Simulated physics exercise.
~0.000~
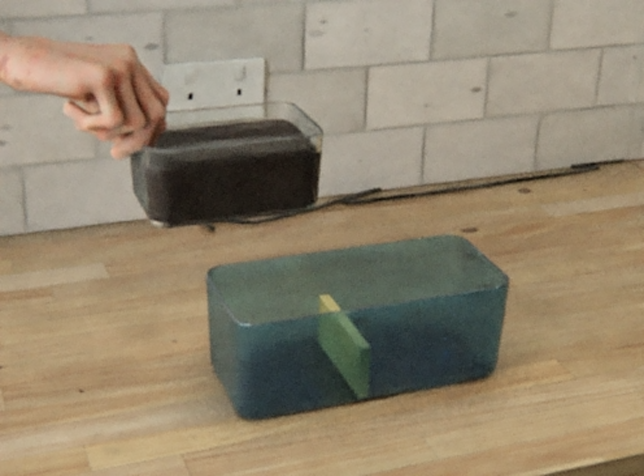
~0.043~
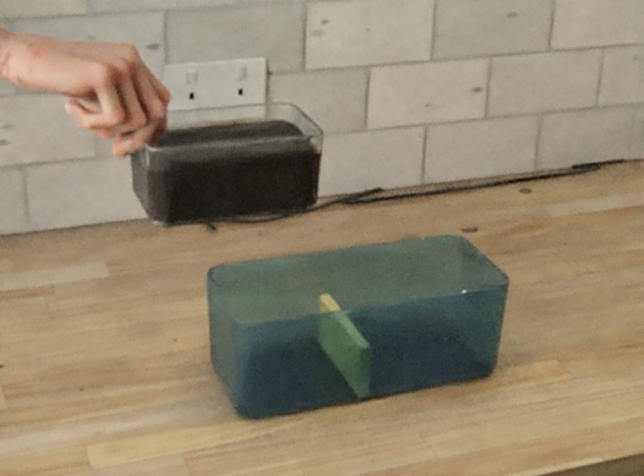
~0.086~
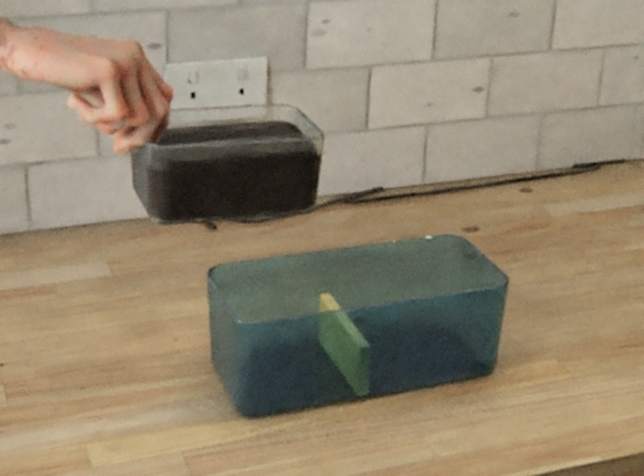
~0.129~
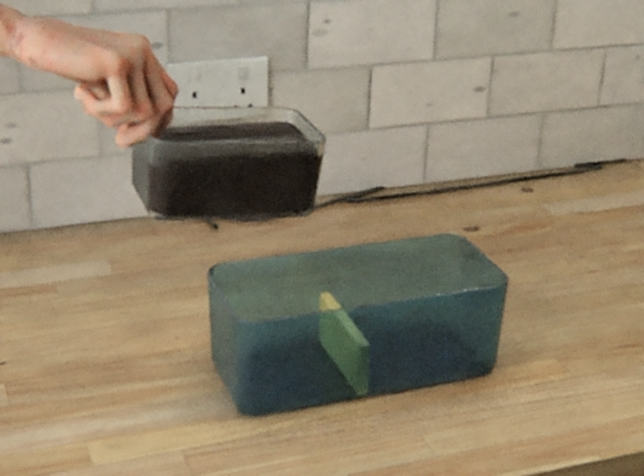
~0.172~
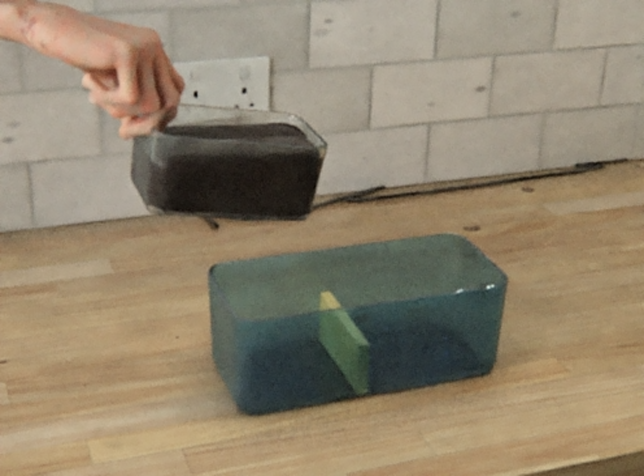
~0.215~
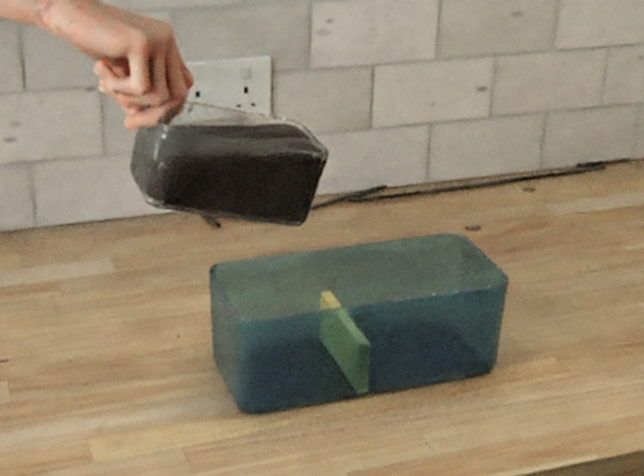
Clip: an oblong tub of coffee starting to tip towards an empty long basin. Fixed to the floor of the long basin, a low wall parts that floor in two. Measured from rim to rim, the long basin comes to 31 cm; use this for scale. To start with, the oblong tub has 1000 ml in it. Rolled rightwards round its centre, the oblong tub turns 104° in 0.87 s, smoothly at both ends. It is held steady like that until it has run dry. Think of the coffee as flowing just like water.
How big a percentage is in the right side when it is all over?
Roughly 57 per cent is in the right side.
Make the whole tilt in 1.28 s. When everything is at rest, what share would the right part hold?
Then you'd be looking at around 60 in a hundred.
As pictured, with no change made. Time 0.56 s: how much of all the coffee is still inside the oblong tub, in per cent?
At that time about 40 in a hundred parts are still held.
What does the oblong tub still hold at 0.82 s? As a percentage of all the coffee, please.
Close to 7 in a hundred.
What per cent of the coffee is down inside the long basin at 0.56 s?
Around 16 percent.
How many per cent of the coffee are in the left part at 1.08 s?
30 %.
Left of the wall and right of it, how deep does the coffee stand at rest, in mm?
Depths at rest: Left around 20 mm, right around 28 mm.
Then, 0.56 s in, the tilt is 75° and 40 per cent is still to pour, 1 is left of the wall and 15 right of it.
Then, 0.82 s in, the tilt is 103° and 7 per cent is still to pour, 22 is left of the wall and 57 right of it.
Then, 1.08 s in, the tilt is 104° and 1 per cent is still to pour, 30 is left of the wall and 57 right of it.
Then, 1.37 s in, the tilt is 104° and 0 per cent is still to pour, 32 is left of the wall and 57 right of it.
Finally, 32 per cent lies left of the wall, 57 right of it and 12 outside.
